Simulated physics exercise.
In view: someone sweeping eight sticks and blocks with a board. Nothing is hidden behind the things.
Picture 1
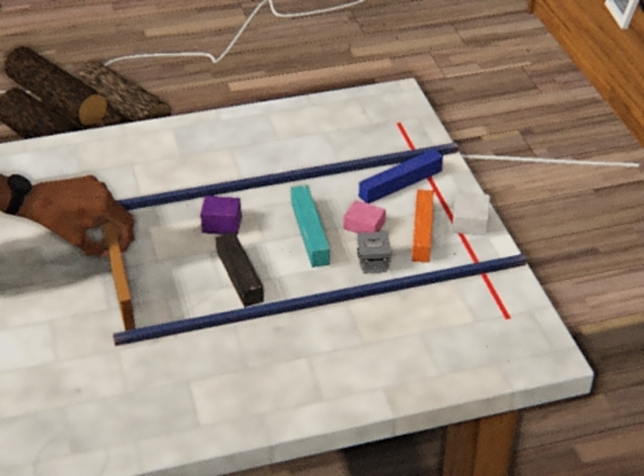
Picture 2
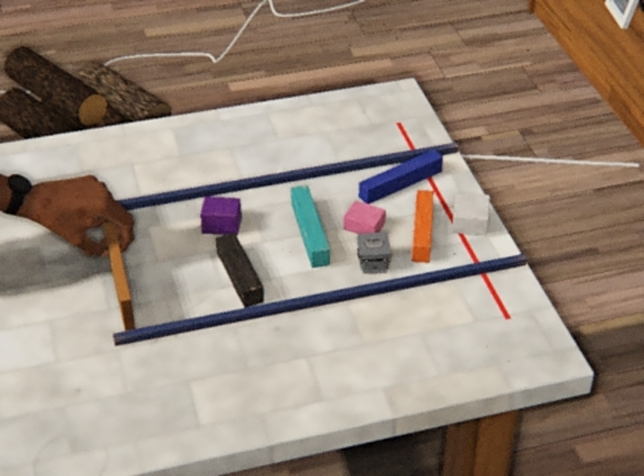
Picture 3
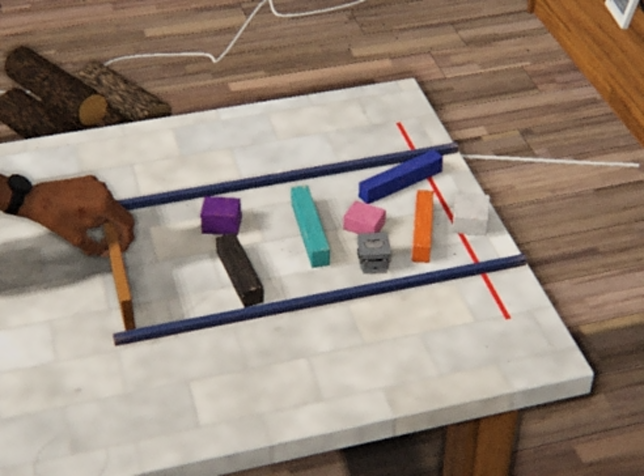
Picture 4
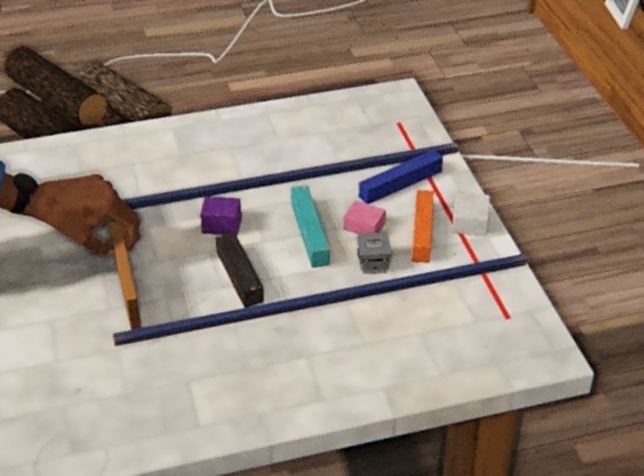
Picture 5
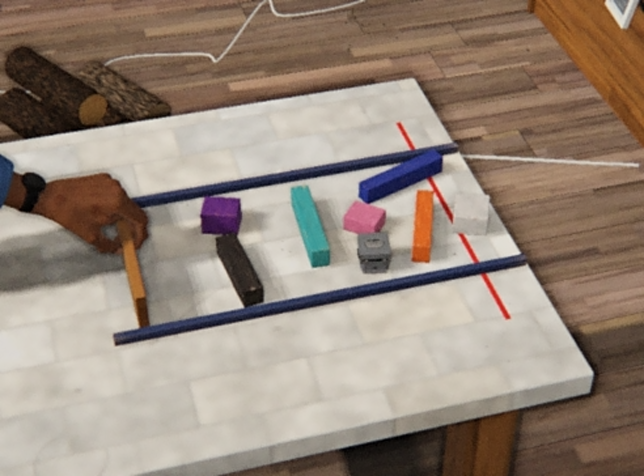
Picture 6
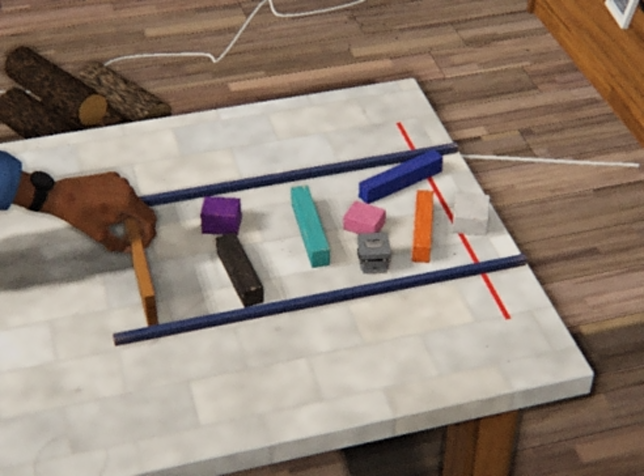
A hand holding a wooden board upright rests at the left of a pale tiled tabletop, seen from above at an angle in a room with a wood floor. Between two dark blue rails lie purple, black, turquoise, pink, grey, blue, orange and white pieces, the last near a red line at right. The hand slides the board slightly rightward, while the pieces and camera stay still.
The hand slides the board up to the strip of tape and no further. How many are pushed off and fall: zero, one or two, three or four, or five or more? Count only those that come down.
The number that fall off is three or four.
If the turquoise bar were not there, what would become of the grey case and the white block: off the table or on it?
The grey case survives; the white block drops off.
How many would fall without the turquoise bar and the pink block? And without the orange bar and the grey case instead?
The counts: 2 and 3.
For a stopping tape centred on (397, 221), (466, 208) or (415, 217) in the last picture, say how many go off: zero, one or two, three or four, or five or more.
The falls would be 1 or 2; at least five; 1 or 2.
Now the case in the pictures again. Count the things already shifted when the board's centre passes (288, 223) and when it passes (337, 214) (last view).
First 3, then 7.
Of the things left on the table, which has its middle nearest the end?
It is the turquoise bar.
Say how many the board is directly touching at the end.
That makes 2.
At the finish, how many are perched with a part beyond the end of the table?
2 of them.
Soon after, none off yet; white block at rest near (471, 214); blue bar at rest near (401, 177); orange bar at rest near (423, 226).
At rest, the number that fall off is three or four; fallen, pink block, orange bar, blue bar and white block.
